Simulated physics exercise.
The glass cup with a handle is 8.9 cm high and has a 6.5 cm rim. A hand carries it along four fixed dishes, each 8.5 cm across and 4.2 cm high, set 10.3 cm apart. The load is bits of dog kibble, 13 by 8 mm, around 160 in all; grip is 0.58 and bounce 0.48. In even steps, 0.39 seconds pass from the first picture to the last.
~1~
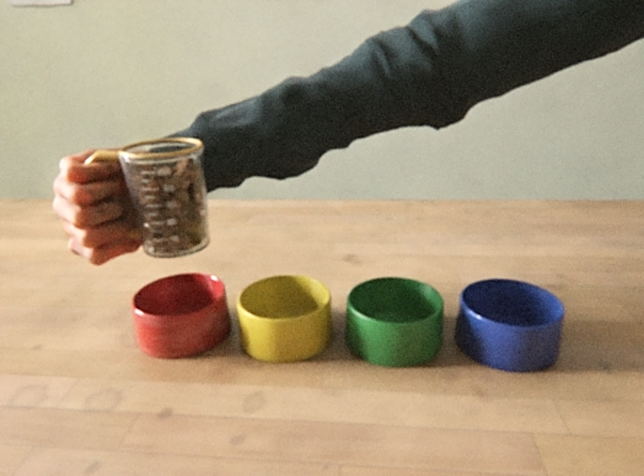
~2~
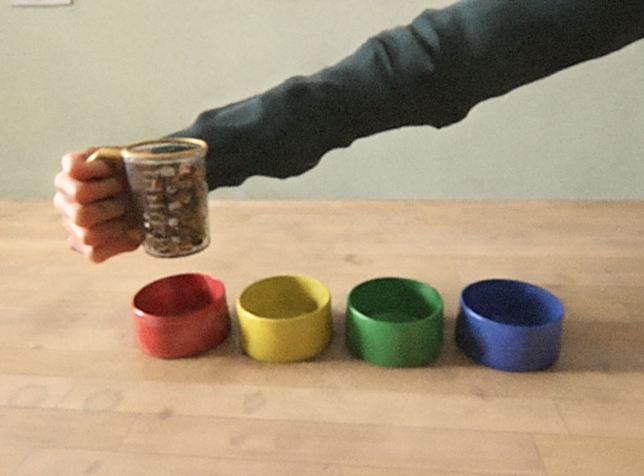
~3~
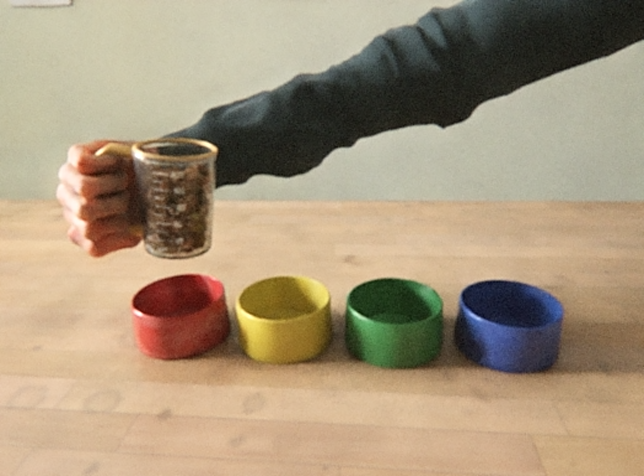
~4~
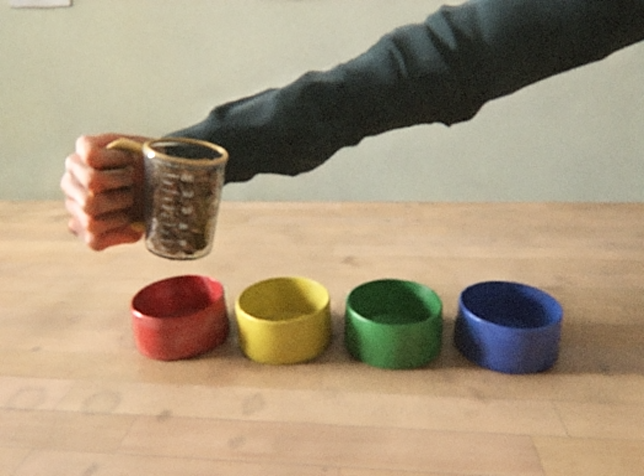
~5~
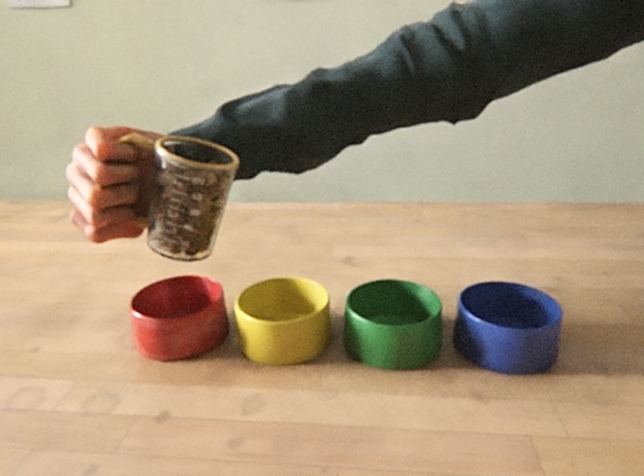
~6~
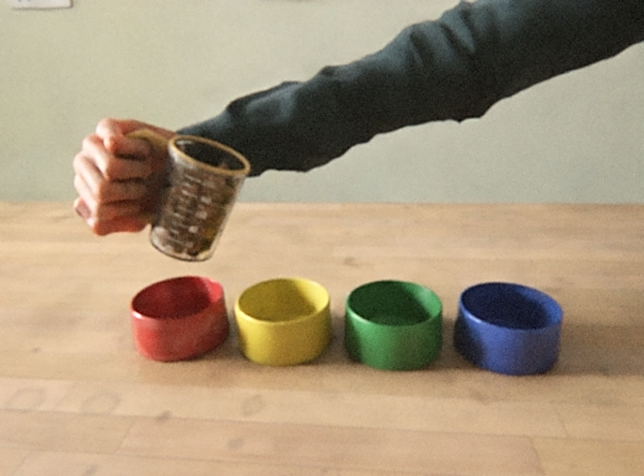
A glass cup of brown pieces, held by a hand, tilting rightward and shifting slightly right above four coloured dishes.
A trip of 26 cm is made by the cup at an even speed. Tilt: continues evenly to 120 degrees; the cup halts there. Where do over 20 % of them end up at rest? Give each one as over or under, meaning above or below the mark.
Red: Under, blue: Under, green: Over, yellow: Under, counter: Under.
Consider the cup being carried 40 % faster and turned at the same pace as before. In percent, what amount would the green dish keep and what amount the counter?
Shares: Green 40, counter 30.
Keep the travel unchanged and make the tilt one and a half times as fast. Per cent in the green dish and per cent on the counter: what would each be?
In that case I'd put green at 40 and the counter at 40.
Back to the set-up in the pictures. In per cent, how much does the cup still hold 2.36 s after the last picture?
Roughly 0 in a hundred.
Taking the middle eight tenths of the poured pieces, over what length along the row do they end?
Length: About 5 cm.
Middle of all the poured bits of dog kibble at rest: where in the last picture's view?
Approximately (400, 318) in the last picture.
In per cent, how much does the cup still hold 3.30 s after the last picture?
Somewhere near 0 per cent.
Then, 1.42 s after the last picture, tilt 120 degrees; cup holds 40 %, green 55 %.
Then, 2.36 s after the last picture, tilt 120 degrees; cup holds 0 %, green 95 %.
Then, 3.30 s after the last picture, tilt 120 degrees; cup holds 0 %, green 95 %.
In the end, red 0 %, blue 0 %, green 95 %, yellow 0 %, counter 5 %.
